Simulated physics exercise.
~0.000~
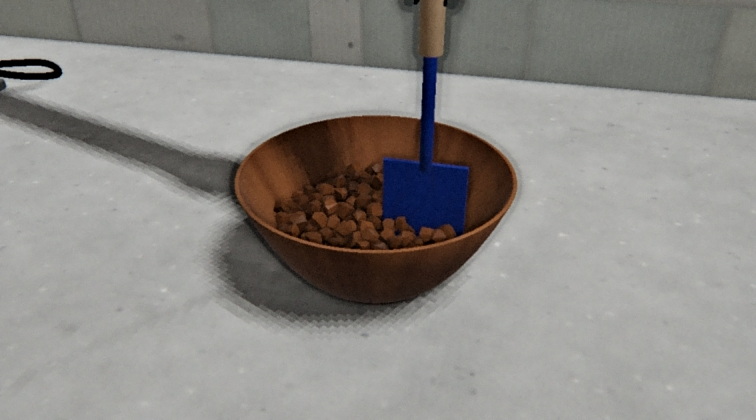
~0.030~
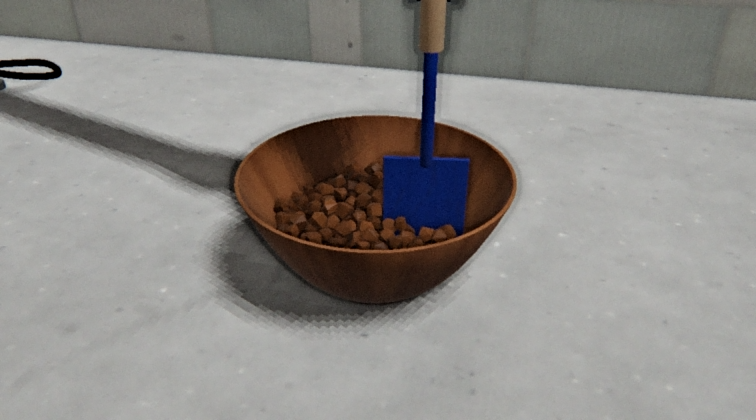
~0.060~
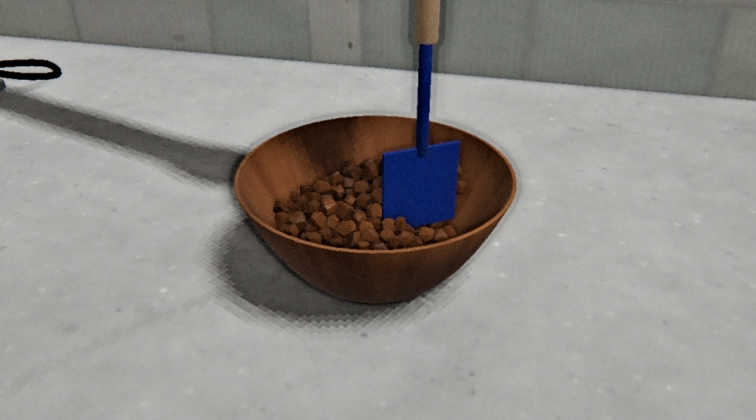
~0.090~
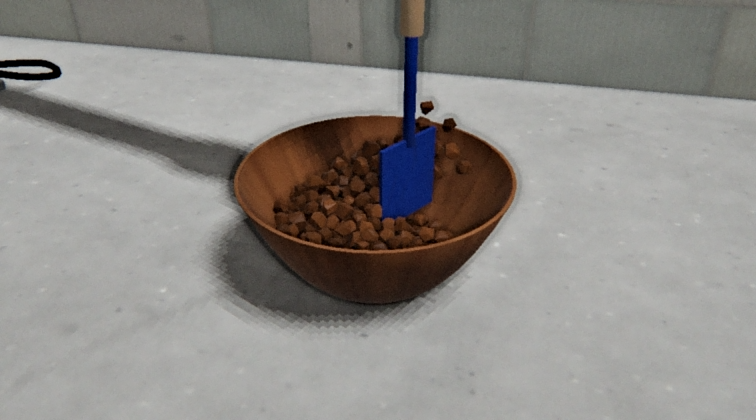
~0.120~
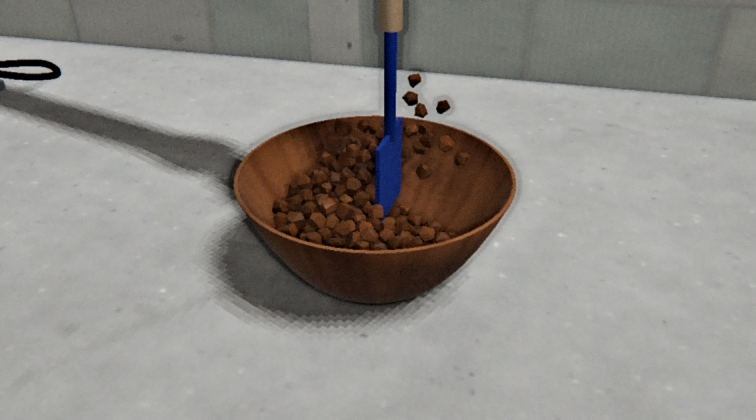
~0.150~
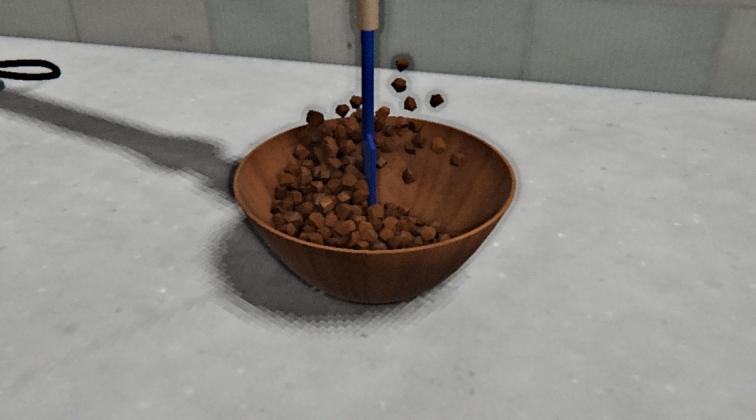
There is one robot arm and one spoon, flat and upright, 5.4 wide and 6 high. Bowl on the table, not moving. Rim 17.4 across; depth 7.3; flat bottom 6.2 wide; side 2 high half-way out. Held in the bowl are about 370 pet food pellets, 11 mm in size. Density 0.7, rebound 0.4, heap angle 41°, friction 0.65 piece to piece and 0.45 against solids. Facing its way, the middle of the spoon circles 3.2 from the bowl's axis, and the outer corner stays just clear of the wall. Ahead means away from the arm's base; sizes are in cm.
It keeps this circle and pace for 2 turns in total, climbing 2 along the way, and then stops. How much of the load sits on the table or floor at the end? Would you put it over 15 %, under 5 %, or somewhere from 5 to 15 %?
I would put it over 15 %.
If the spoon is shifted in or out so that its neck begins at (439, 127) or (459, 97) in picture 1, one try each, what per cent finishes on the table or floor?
I'd put it at around 25 and 0 percent.
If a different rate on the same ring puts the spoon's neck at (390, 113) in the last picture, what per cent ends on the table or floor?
Around 15 in a hundred.
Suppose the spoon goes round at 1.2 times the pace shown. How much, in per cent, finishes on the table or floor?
Estimated share: Close to 30 per cent.
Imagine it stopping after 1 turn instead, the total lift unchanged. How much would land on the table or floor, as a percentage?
I'd expect some 20 per cent.
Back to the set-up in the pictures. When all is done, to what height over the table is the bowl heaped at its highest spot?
Roughly 7.0 centimetres.
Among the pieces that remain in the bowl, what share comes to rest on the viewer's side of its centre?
I'd put it at roughly 45 per cent.
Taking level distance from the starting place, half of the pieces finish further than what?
Roughly 7 cm.
After 0.42 s, 348° round, highest piece 11 above the table; 314 in the bowl, 34 on the table or floor, 21 in flight or on the tool.
After 0.70 s, 225° round, highest piece 8 above the table; 288 in the bowl, 79 on the table or floor, 2 in flight or on the tool.
After 1.03 s, 0° round, highest piece 7 above the table; 288 in the bowl, 81 on the table or floor.
After 1.73 s, 0° round, highest piece 7 above the table; 288 in the bowl, 81 on the table or floor.
At rest, 288 in the bowl, 81 on the table or floor. That is 22 % on the table or floor.
